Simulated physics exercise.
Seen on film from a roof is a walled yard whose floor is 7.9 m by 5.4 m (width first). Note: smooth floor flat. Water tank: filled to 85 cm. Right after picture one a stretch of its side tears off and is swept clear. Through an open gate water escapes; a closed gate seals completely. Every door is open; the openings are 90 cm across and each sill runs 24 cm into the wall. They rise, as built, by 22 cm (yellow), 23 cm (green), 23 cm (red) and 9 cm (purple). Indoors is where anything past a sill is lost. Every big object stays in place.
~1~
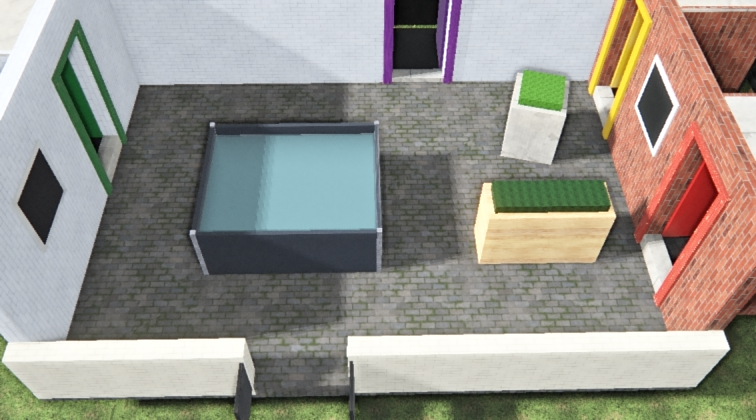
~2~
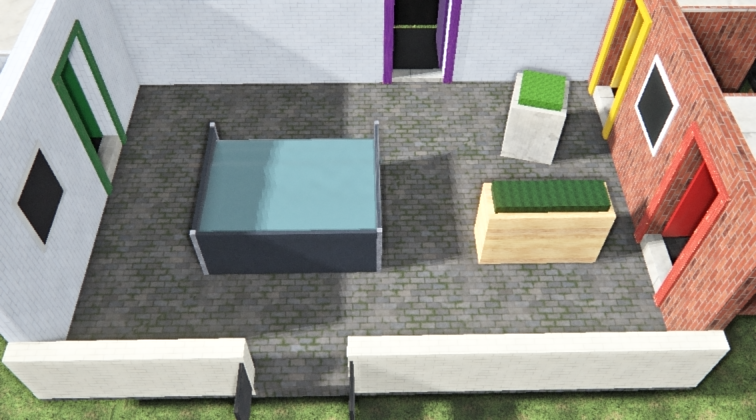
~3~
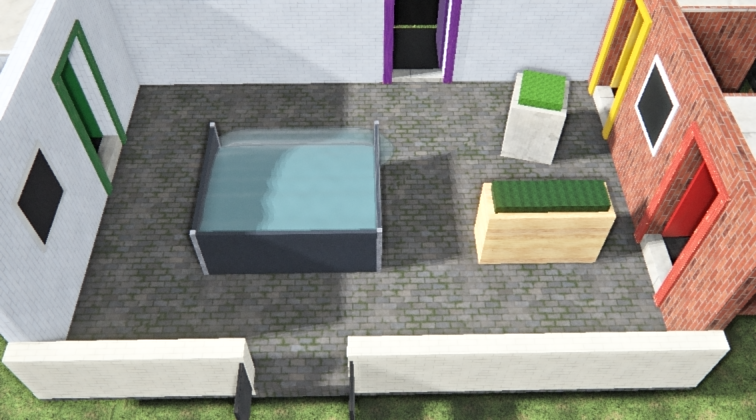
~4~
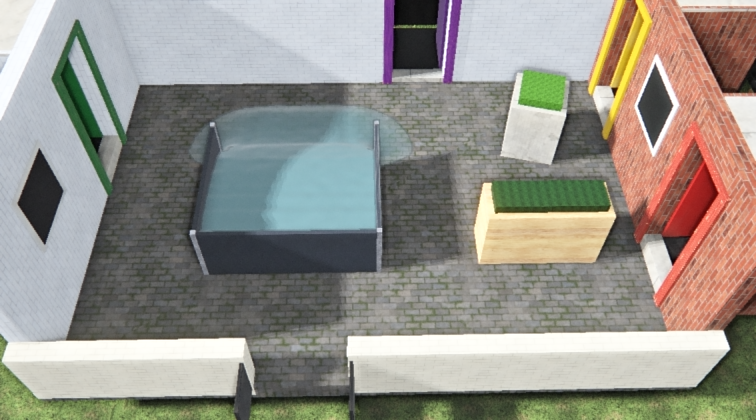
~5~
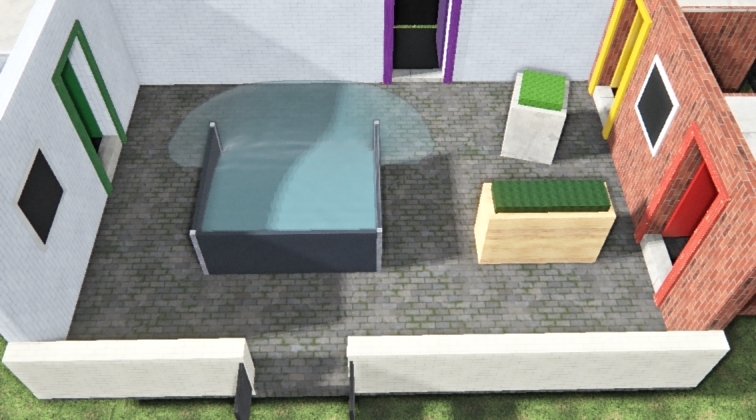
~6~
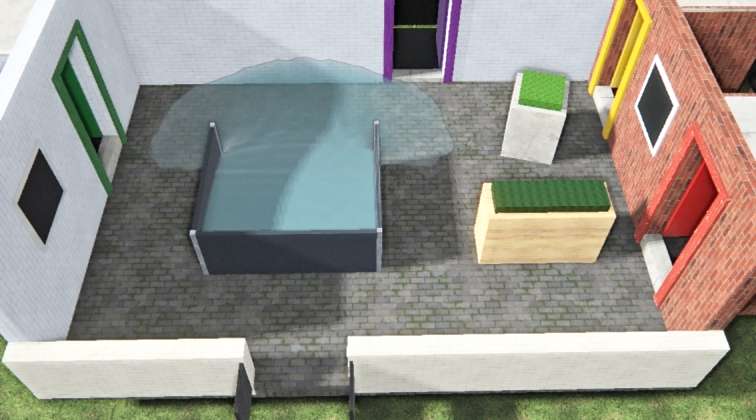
Water pours out the far side of a dark tank and fans across the yard's grey paving.
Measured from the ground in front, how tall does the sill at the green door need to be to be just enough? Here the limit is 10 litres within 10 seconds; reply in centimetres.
It needs to be about 17 cm tall.
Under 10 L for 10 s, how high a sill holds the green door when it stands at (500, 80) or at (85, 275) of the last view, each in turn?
Minimums: About 12.5 cm and 11.5 cm.
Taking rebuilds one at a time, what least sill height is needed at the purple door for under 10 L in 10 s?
At purple, roughly 25 cm.
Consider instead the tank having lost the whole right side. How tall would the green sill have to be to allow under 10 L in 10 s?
Some 12.0 cm.
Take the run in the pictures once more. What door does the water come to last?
Red.
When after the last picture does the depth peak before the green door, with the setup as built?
Peak time: About 2.4 s.
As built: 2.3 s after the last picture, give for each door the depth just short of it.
Lab note, cm: Yellow 36; green 22; red 0; purple 16.
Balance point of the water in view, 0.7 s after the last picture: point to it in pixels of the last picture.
(299, 157), roughly.
Then, 0.7 s after the last picture water covers 25 % of the floor, deepest (59 cm) near (305, 96); 2 cm at the green door, 0 litres in over its 23 cm sill.
Then, 2.3 s after the last picture water covers 55 % of the floor, deepest (38 cm) near (139, 91); 22 cm at the green door, 0 litres in over its 23 cm sill.
Then, 9.3 s after the last picture water covers 95 % of the floor, deepest (17 cm) near (666, 361); 8 cm at the green door, 1 litre in over its 23 cm sill.
At the green door as built, the water peaked near 22 cm, 2.3 s after the last picture.
With a sill of 14 cm, 26 litres would have come in within the 10 s; with 19 cm, 6 litres. So under 10 litres takes about 17 cm.
